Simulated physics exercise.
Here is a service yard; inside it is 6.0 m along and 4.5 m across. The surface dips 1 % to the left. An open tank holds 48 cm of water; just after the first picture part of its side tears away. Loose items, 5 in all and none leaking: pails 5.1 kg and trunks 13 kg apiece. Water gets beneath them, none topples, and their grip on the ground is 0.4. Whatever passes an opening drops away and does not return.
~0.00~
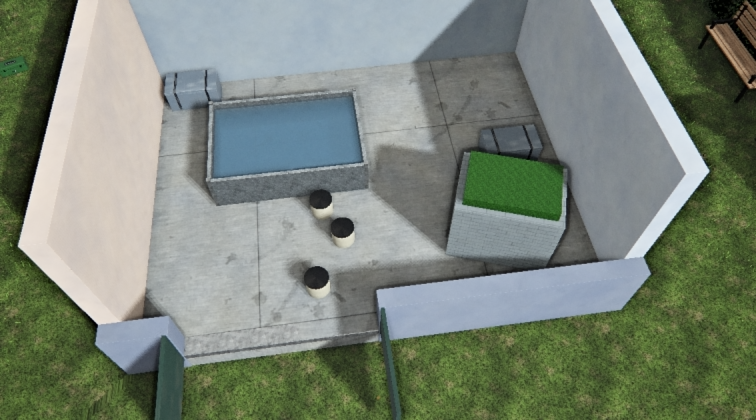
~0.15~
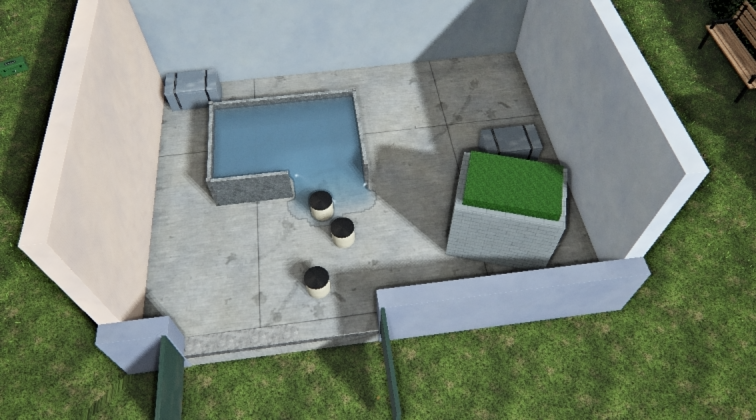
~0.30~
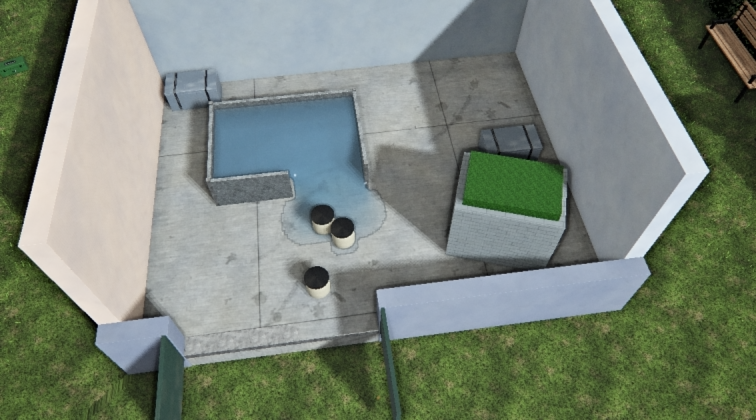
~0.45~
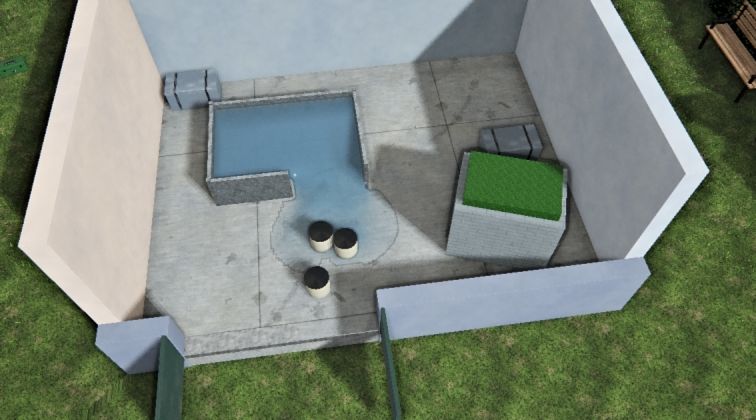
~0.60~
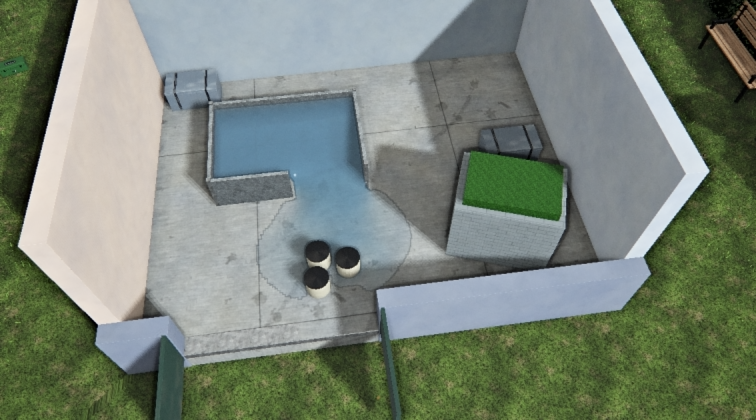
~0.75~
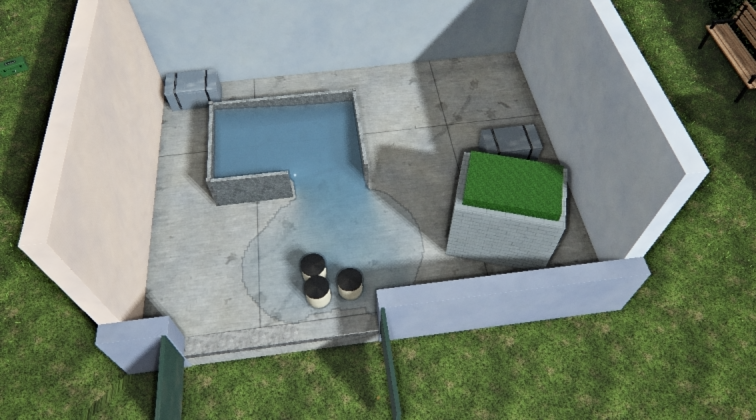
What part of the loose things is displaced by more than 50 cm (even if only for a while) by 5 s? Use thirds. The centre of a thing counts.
That comes to one to two thirds.
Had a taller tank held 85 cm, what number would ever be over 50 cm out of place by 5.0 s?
In that case 4 of them.
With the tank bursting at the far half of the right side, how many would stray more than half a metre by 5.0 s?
Then 1.
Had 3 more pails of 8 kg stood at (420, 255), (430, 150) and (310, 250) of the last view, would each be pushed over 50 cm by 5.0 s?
In that order: More, short of it, past it.
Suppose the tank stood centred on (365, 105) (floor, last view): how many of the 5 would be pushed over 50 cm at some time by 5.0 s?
Then 3.
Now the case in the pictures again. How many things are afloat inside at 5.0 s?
0 of them.
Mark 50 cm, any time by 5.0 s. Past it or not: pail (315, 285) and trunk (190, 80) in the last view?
In turn: More, less.
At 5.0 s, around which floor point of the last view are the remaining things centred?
Near (345, 124).
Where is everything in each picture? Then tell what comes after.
In the first frame, a pail at (321, 199), on the bottom; a pail at (343, 227) rests on the ground; water covers 2.9 m2; 0 of 5 have shifted.
In the second frame, a pail at (321, 200), on the bottom; a pail at (343, 227), on the bottom; water covers 3.4 m2; 0 of 5 have shifted.
In the third frame, a pail at (323, 214) rests on the ground, 27 cm from its start; a pail at (343, 227) rests on the ground; 3.9 m2 under water; 1 of 5 have shifted.
In the fourth frame, a pail at (321, 231) rests on the ground, 53 cm from its start; a pail at (345, 238) rests on the ground, 18 cm from its start; water covers 4.6 m2; 2 of 5 have shifted.
In the fifth frame, a pail at (318, 251) rests on the ground, 83 cm from its start; a pail at (348, 257) rests on the ground, 47 cm from its start; 5.5 m2 under water; 2 of 5 have shifted.
In the sixth frame, a pail at (313, 264), on the bottom, 103 cm from its start; a pail at (350, 279), on the bottom, 79 cm from its start; water covers 6.4 m2; 3 of 5 have shifted.
After 1.1 s 3 of 5 are over 50 cm from their spots; 0 afloat.
After 2.2 s 3 of 5 are over 50 cm from their spots; 0 afloat.
After 3.5 s 3 of 5 are over 50 cm from their spots; 0 afloat.
After 5.0 s 3 of 5 are over 50 cm from their spots, and 3 have been at some point; 0 afloat.
